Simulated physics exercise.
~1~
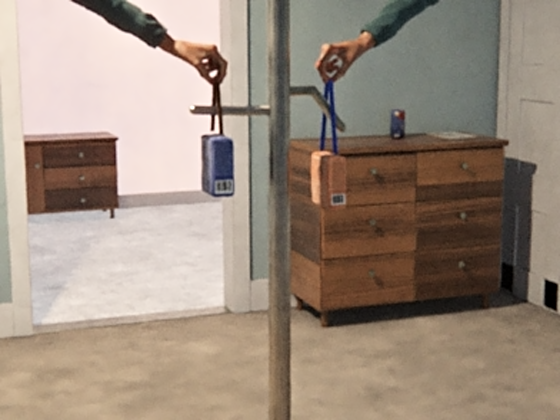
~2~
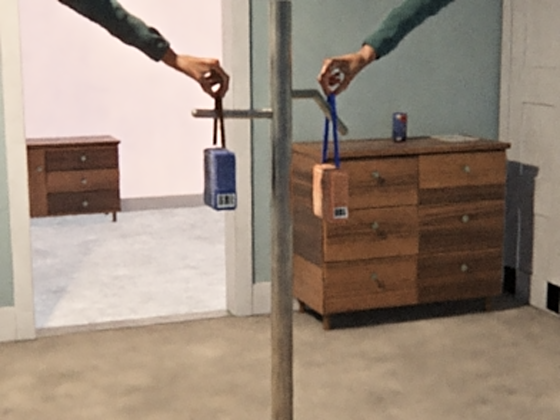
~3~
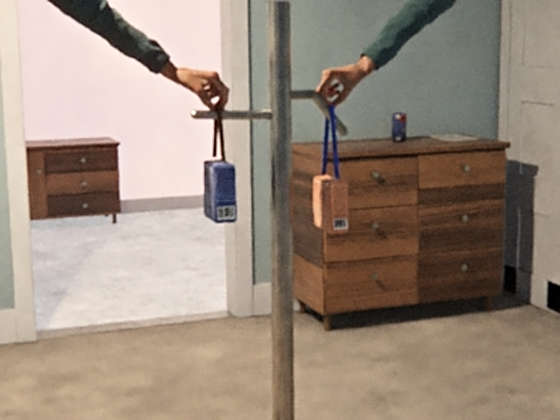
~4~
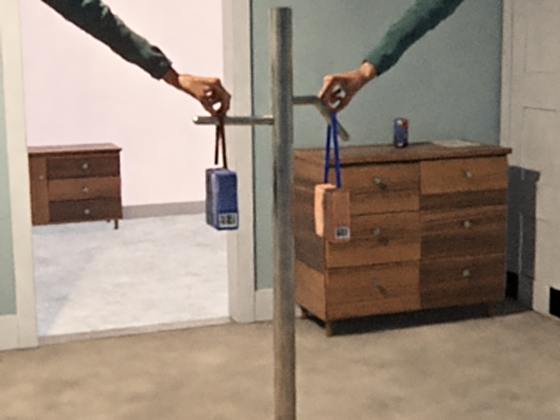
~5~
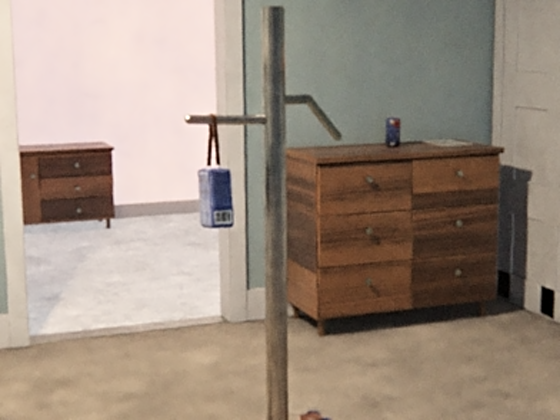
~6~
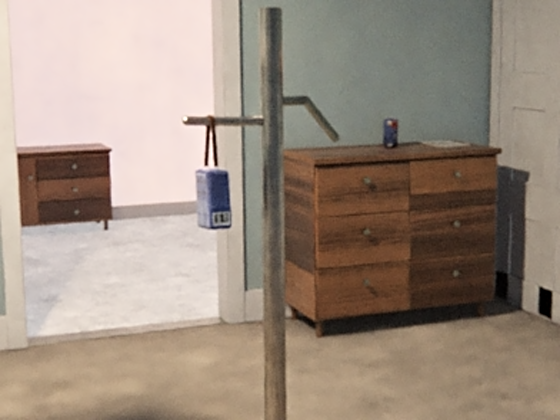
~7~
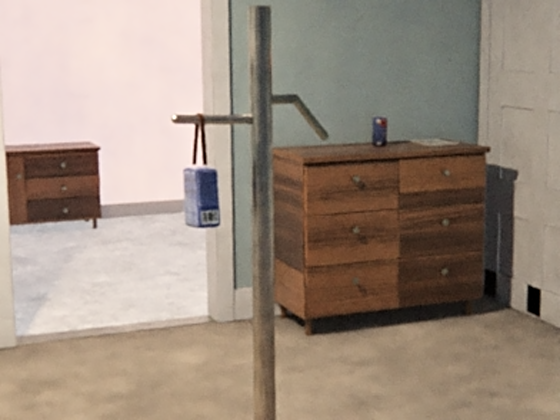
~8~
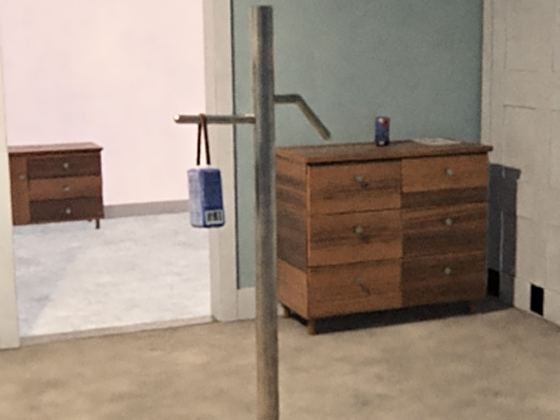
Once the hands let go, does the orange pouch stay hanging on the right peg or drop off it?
The orange pouch slips off the right peg and drops, while the blue pouch stays hanging on the left peg.
